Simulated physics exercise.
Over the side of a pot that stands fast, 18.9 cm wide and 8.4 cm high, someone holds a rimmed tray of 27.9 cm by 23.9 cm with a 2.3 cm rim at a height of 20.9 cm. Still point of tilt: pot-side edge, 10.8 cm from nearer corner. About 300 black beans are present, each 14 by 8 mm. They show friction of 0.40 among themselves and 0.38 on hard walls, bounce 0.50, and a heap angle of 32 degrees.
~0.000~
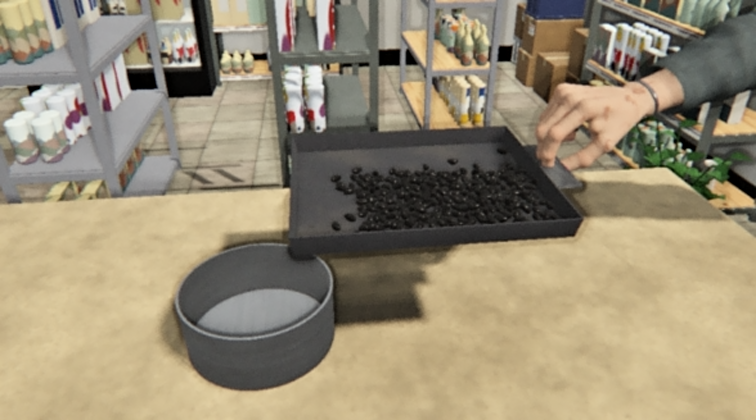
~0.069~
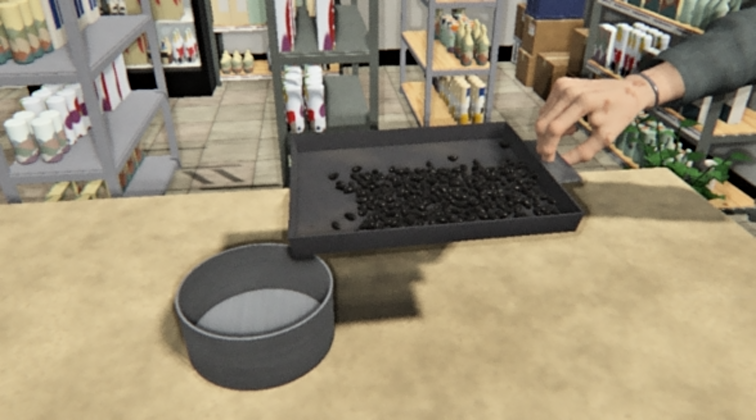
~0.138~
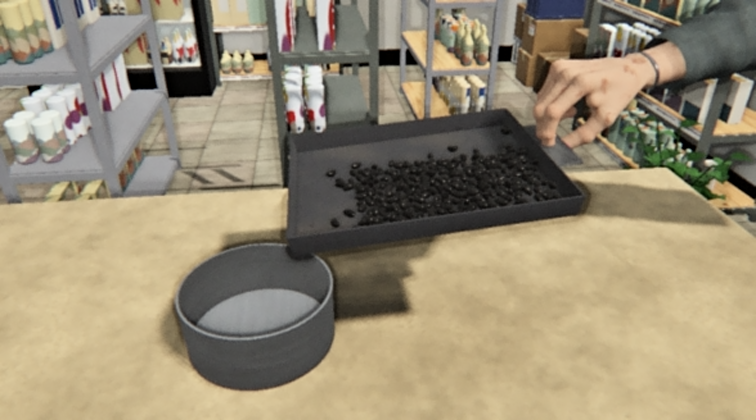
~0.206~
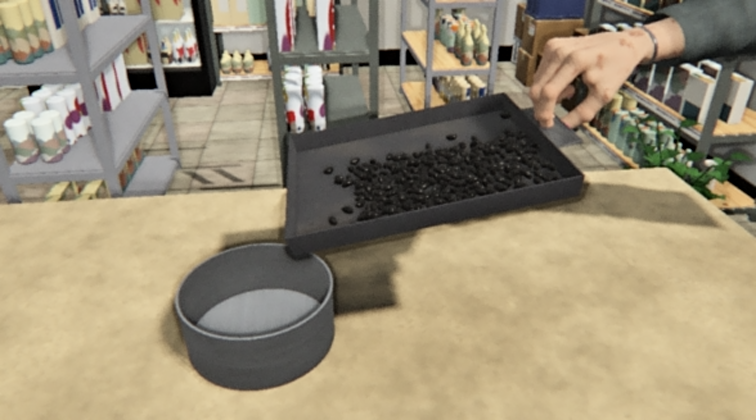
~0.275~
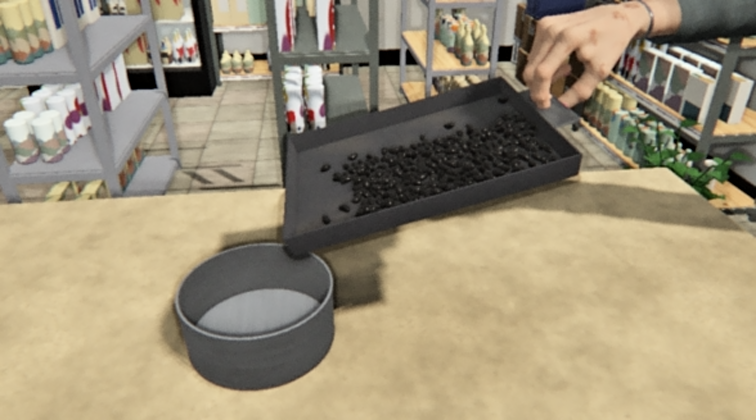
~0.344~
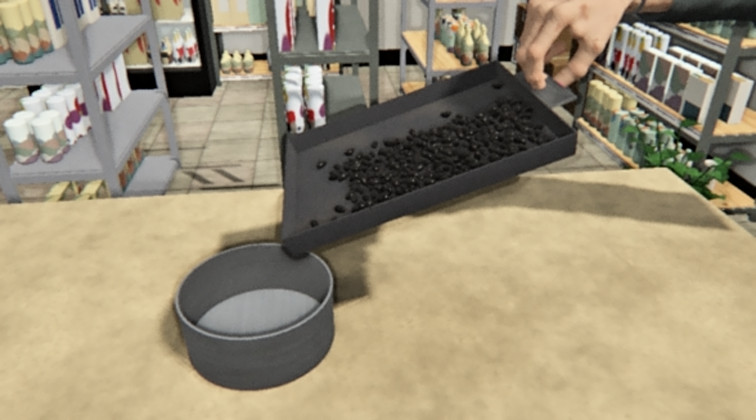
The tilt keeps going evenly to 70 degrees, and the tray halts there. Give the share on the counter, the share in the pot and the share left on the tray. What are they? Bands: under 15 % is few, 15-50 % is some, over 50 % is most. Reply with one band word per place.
Counter few, pot some, tray most.
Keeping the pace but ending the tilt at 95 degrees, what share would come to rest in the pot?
Near 75 %, then.
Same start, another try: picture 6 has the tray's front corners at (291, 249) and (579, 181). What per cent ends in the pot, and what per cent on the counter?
Pot: 5, counter: 70.
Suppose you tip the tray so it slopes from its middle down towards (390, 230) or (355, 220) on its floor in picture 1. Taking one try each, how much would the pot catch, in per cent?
0 and 5 %.
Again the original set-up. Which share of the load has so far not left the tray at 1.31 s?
Roughly 60 per cent.
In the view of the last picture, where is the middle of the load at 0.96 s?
By then the middle of the load sits around (291, 192).
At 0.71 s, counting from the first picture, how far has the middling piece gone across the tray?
It has moved some 9 cm from its start.
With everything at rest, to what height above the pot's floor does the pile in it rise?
I'd put it at close to 1.5 centimetres.
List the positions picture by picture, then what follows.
The first frame shows tray tilt 0 degrees, front corners at (294, 235) and (578, 217); middle of the pieces at (448, 197); pot at (256, 286).
The second frame shows tray tilt 1 degrees, front corners at (293, 235) and (579, 211); middle of the pieces at (448, 194).
The third frame shows tray tilt 5 degrees, front corners at (291, 235) and (579, 194), lowest corner left back; middle of the pieces at (447, 185).
The fourth frame shows tray tilt 10 degrees, front corners at (289, 235) and (579, 174), lowest corner left back; middle of the pieces at (446, 174).
The fifth frame shows tray tilt 14 degrees, front corners at (287, 236) and (576, 154), lowest corner left back; middle of the pieces at (444, 163).
The sixth frame shows tray tilt 19 degrees, front corners at (286, 236) and (571, 133), lowest corner left back; middle of the pieces at (440, 152); pot at (256, 286). The tray's pace is about 65 degrees a second.
Then, at 0.71 s, tilt 44 degrees; the tray holds 100 %, the pot 0 %.
After 0.96 s, tilt 60 degrees; the tray holds 85 %, the pot 0 %.
After 1.31 s, tilt 70 degrees; the tray holds 60 %, the pot 30 %.
By 2.5 s all is still; counter 5 %, pot 35 %, tray 60 %.
